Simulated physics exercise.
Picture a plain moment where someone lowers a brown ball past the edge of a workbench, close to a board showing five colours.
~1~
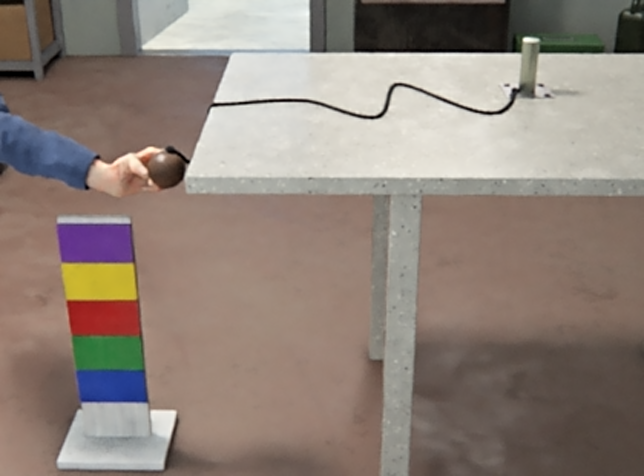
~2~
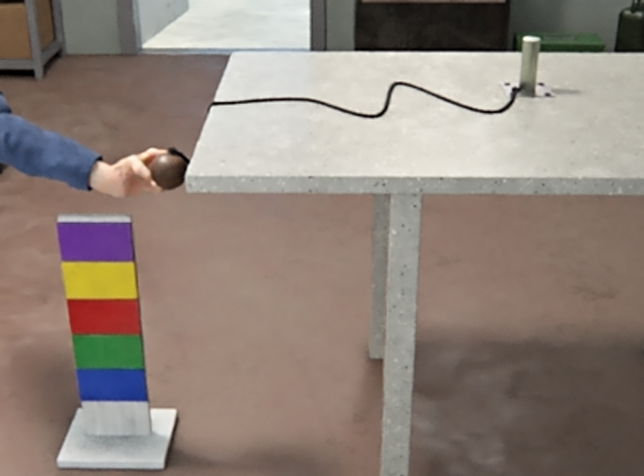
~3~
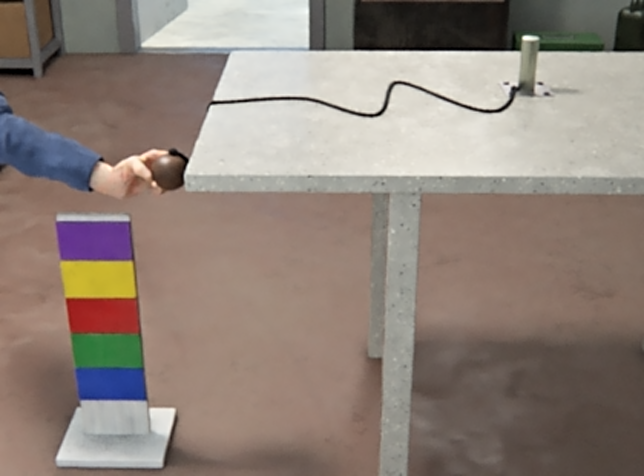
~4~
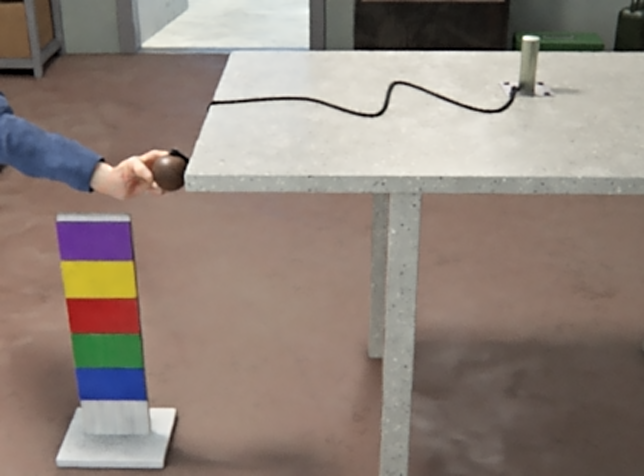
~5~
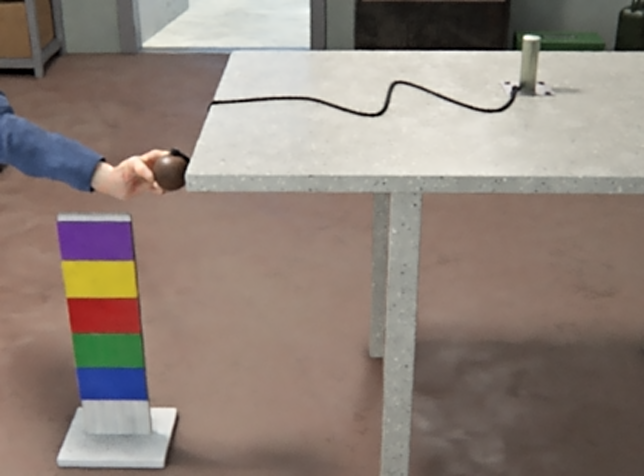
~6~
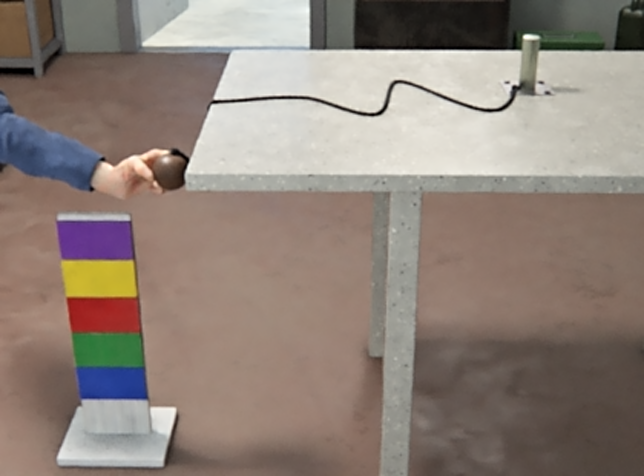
A hand holds a brown ball still at the table's left edge, above a striped board.
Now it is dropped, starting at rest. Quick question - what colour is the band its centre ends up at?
It's the blue band.
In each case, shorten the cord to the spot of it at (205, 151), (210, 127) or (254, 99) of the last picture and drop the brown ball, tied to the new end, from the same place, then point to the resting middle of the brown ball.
The pixels are (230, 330) for the first, (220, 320) for the second and (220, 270) for the third.
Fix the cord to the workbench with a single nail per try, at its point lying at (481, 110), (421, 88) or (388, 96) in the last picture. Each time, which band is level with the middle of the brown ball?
It ends beside green the first time, red the second and yellow the third.
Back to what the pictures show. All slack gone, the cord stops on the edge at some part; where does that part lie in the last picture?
(383, 110).
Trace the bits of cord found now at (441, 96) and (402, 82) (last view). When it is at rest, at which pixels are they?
The first ends at (369, 94) and the second at (310, 97).
Soon after, ball near (192, 346); level with green.
After that, ball near (241, 363); level with blue.
And then, ball near (221, 374); level with blue.
In the end, ball near (227, 373); level with blue. The cord holds its middle at blue.
